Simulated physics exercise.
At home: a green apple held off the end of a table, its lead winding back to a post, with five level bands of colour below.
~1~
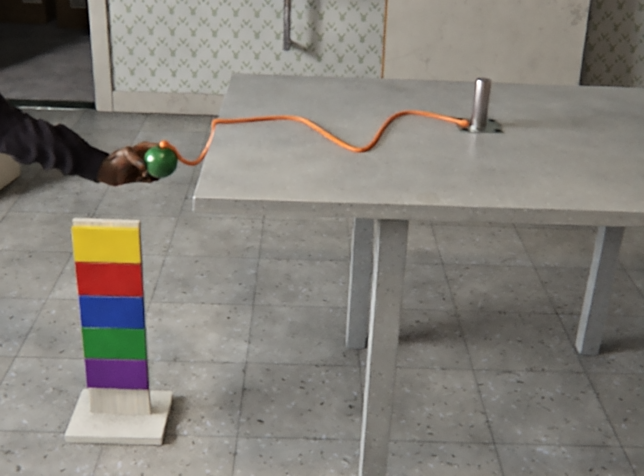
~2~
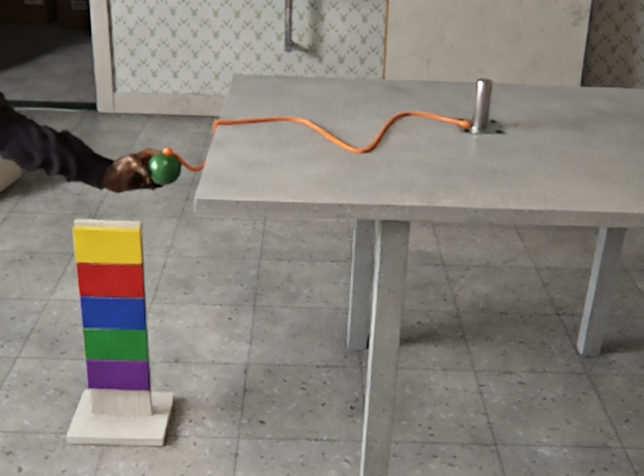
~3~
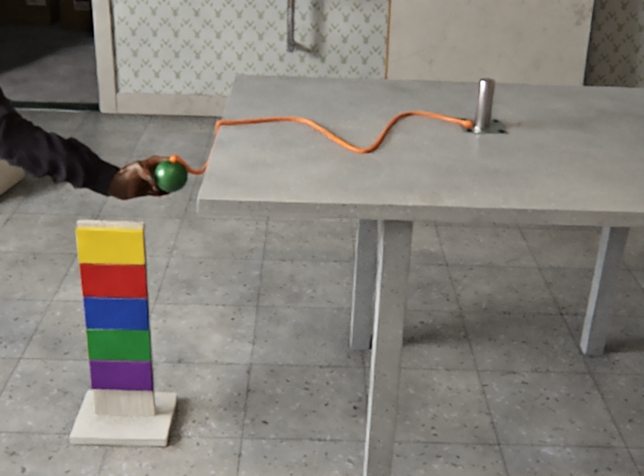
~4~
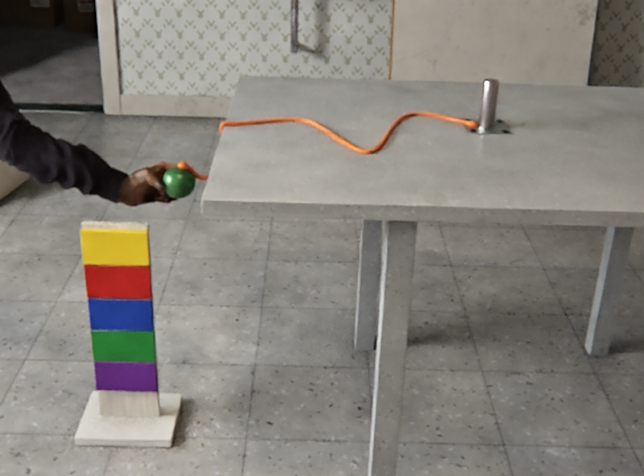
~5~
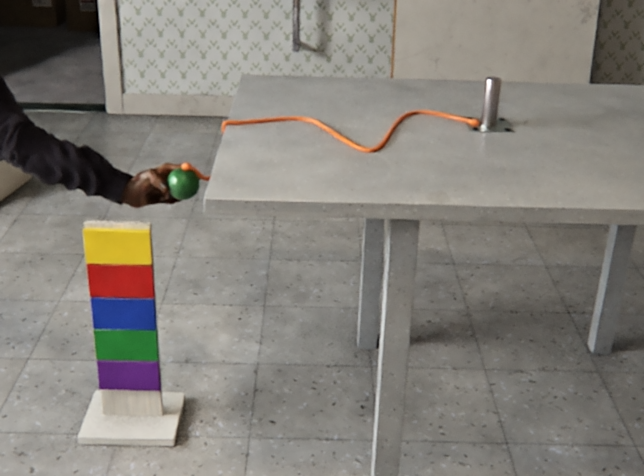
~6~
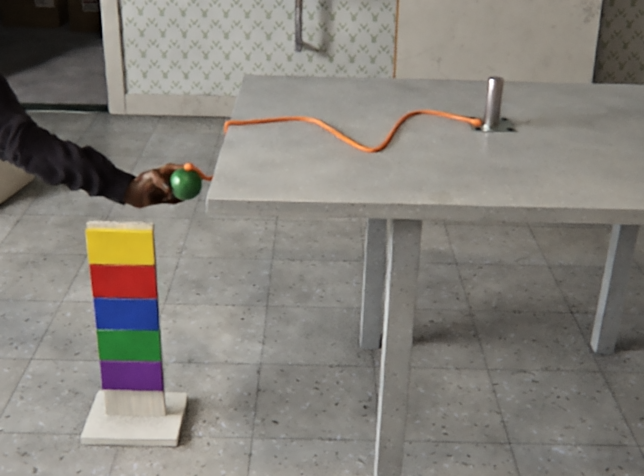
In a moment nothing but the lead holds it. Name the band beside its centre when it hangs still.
The lead holds its middle at green.
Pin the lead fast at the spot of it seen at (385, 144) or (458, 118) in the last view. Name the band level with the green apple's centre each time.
One after the other, red; green.
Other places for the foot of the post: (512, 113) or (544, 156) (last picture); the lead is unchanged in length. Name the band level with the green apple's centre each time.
One after the other, blue; blue.
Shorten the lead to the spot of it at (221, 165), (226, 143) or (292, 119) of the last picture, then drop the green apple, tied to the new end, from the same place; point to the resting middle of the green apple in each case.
Try by try, around (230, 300), (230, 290) and (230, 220).
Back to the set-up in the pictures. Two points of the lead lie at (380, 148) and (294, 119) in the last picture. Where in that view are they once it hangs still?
About (291, 128), and the other about (228, 199).
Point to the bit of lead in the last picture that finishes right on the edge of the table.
It lies at about (337, 134).
A little later, apple near (231, 337); level with green.
Next, apple near (229, 343); level with green.
When it is over, apple near (233, 346); level with green. At green.
